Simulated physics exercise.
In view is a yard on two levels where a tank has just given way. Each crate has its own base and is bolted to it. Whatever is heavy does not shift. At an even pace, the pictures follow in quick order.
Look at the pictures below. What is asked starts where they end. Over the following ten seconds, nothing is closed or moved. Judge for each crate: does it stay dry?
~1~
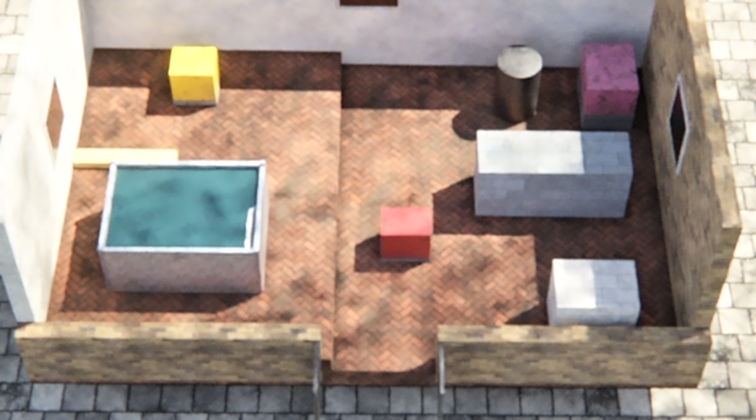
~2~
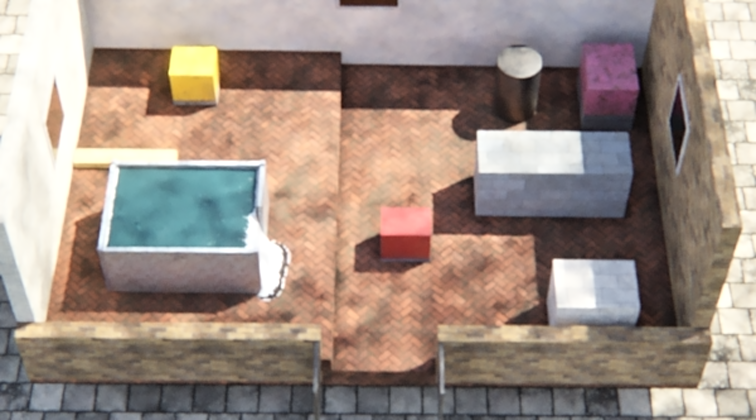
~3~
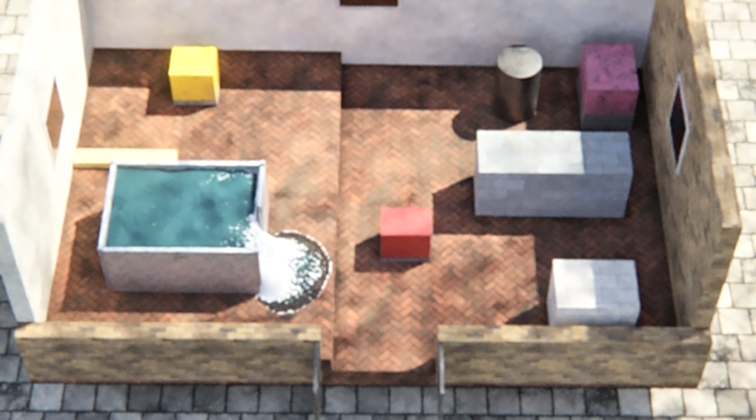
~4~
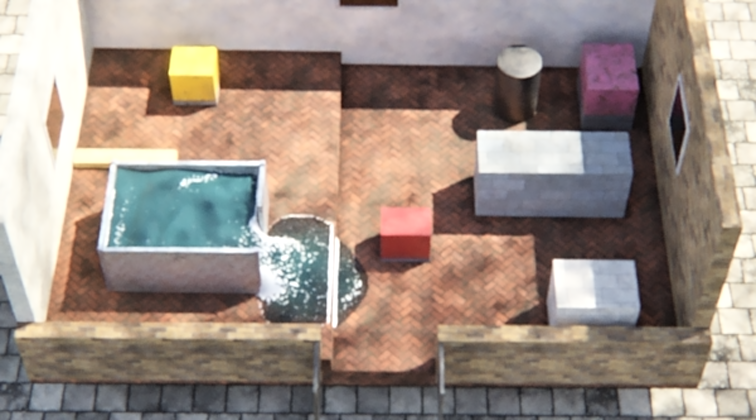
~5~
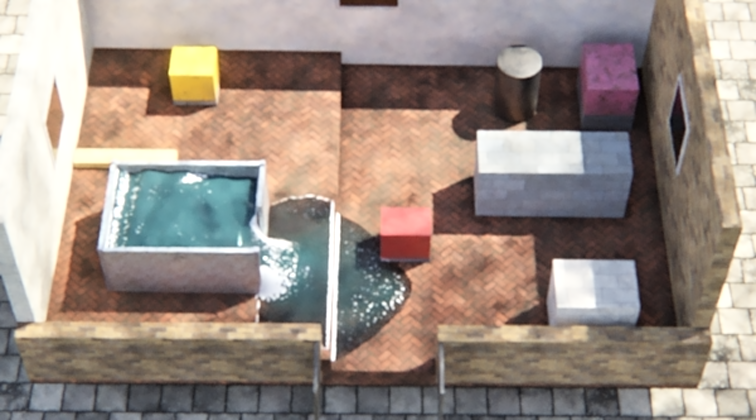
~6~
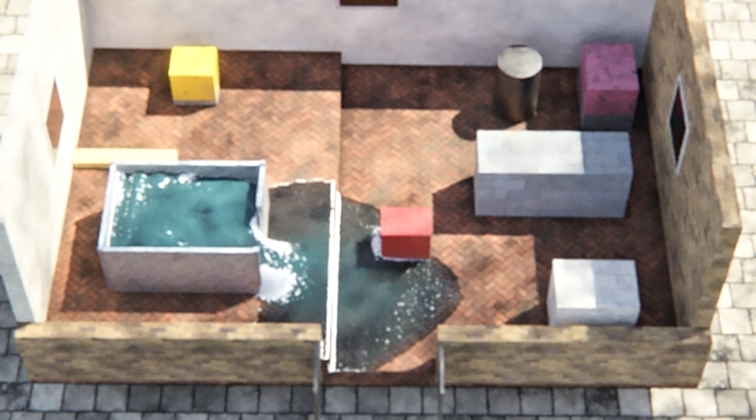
The yellow crate: Yes, it stays dry. The pink crate: Yes, it stays dry. The red crate: No, it gets wet.
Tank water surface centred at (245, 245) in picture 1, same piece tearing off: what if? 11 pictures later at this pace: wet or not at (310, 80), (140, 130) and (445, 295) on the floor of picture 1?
As listed: Free of water, no water, flooded.
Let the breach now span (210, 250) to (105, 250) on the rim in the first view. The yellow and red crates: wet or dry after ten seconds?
First the yellow crate: It gets reached; then the red crate: It gets reached.
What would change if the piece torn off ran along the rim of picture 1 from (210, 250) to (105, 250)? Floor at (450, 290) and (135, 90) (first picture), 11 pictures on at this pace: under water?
Result, in order - waterlogged, waterlogged.
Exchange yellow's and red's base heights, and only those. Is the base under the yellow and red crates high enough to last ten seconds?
Yellow crate: Untouched; red crate: Flooded.
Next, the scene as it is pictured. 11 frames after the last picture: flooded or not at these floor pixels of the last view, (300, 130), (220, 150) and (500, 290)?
Result by point, in sequence: Unwetted, then unwetted, then waterlogged.
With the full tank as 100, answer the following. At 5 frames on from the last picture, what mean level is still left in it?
I'd say around 66 per cent.
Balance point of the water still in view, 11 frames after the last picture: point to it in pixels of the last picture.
That comes out near (305, 254).
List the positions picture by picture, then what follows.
In the first frame, the tank at (184, 209) is whole and still.
In the second frame, water pours out at (259, 255) and has run to (263, 297).
In the third frame, water pours out at (259, 256) and has run to (323, 258).
In the fourth frame, water pours out at (259, 257) and has run to (362, 291).
In the fifth frame, water pours out at (259, 257) and has run to (406, 292).
In the sixth frame, water pours out at (259, 257) and has run to (450, 303).
A moment on, water covers 25 % of the floor; the yellow crate not reached, the pink crate not reached, the red crate water round its plinth.
Next, water covers 40 % of the floor; the yellow crate not reached, the pink crate not reached, the red crate water round its plinth.
Then, water covers 55 % of the floor; the yellow crate not reached, the pink crate water round its plinth, the red crate water round its plinth.
Later, water covers 60 % of the floor; the yellow crate not reached, the pink crate water round its plinth, the red crate water round its plinth.
In the end, water covers 60 % of the floor; the yellow crate stayed above the water, the pink crate stayed above the water, the red crate was topped.
